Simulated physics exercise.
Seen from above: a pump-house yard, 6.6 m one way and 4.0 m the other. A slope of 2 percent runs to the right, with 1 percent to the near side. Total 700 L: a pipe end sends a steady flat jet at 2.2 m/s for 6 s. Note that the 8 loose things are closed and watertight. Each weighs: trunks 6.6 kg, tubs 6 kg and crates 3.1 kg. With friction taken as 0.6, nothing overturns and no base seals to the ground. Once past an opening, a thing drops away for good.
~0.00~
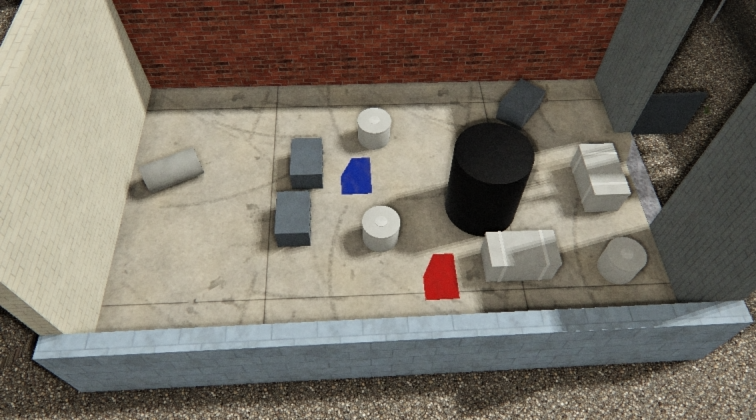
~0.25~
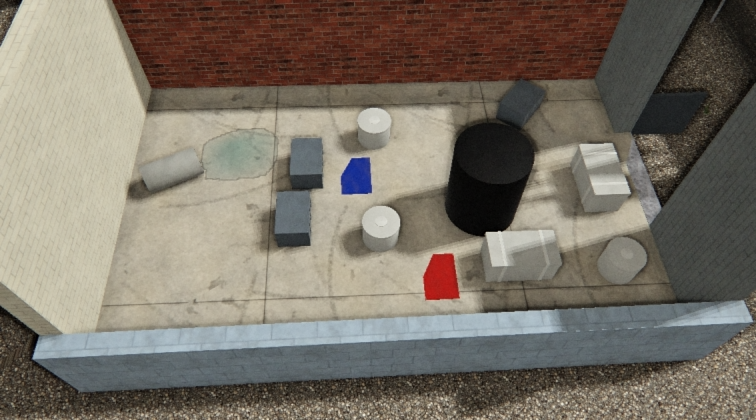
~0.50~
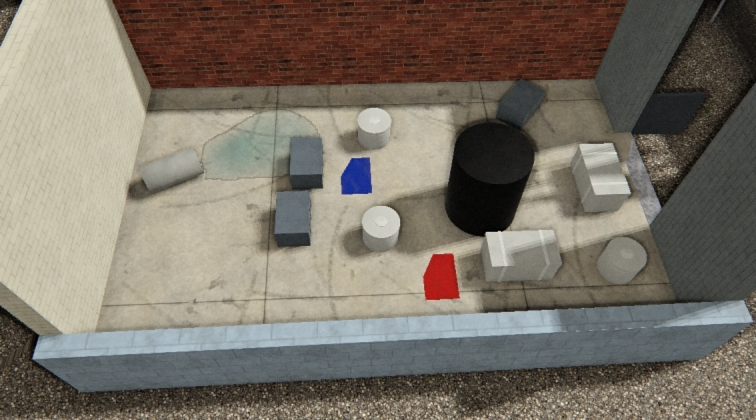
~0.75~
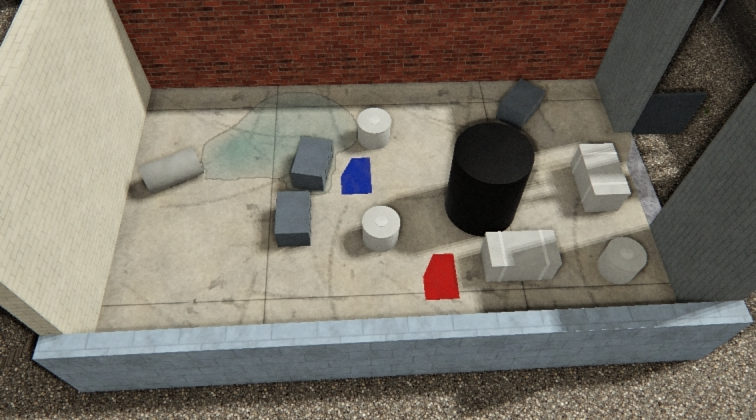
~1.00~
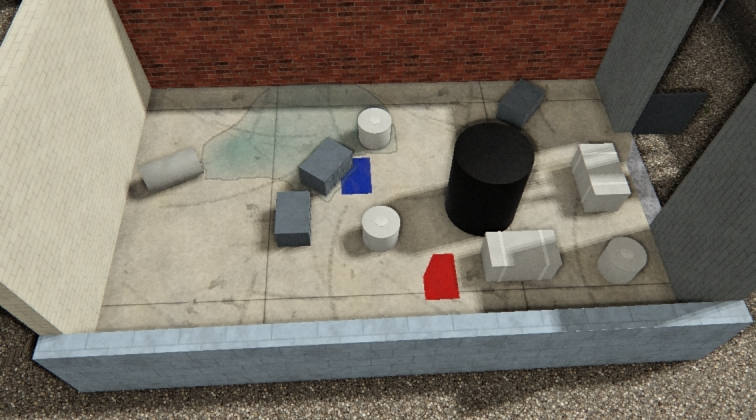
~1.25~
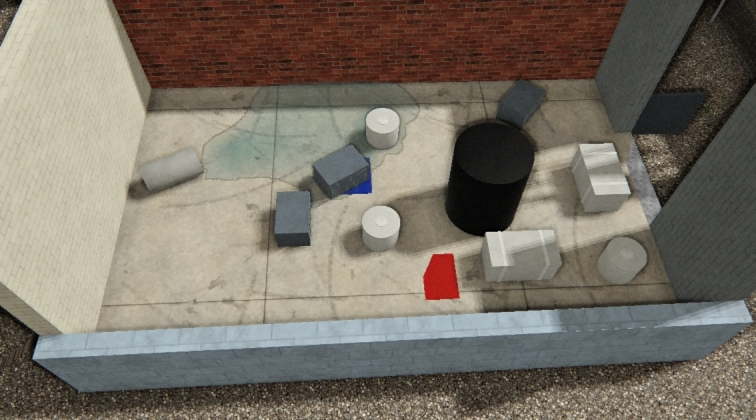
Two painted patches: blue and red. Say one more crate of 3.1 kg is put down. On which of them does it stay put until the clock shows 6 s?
Red.
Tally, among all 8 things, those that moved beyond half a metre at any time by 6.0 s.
I get 4.
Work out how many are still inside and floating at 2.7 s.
At that moment 0.
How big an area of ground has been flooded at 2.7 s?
The covered patch comes to about 9.0 m2.
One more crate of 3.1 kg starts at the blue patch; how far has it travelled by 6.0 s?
Roughly 200 cm from the patch.
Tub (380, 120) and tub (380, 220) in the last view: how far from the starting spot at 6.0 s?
Respectively 350 and 0 cm.
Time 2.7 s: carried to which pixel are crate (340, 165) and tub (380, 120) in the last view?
Estimated pixels: (393, 195) and (468, 117).
After 1.8 s on blue it would be 46 cm off in 2 cm of water; on red it would be 0 cm off in 0 cm of water.
After 2.7 s on blue it would be 104 cm off in 2 cm of water; on red it would be 0 cm off in 0 cm of water.
After 4.2 s on blue it would be 147 cm off in 1 cm of water; on red it would be 0 cm off in 1 cm of water.
After 6.0 s on blue it would be 181 cm off in 1 cm of water; on red it would be 2 cm off in 1 cm of water.
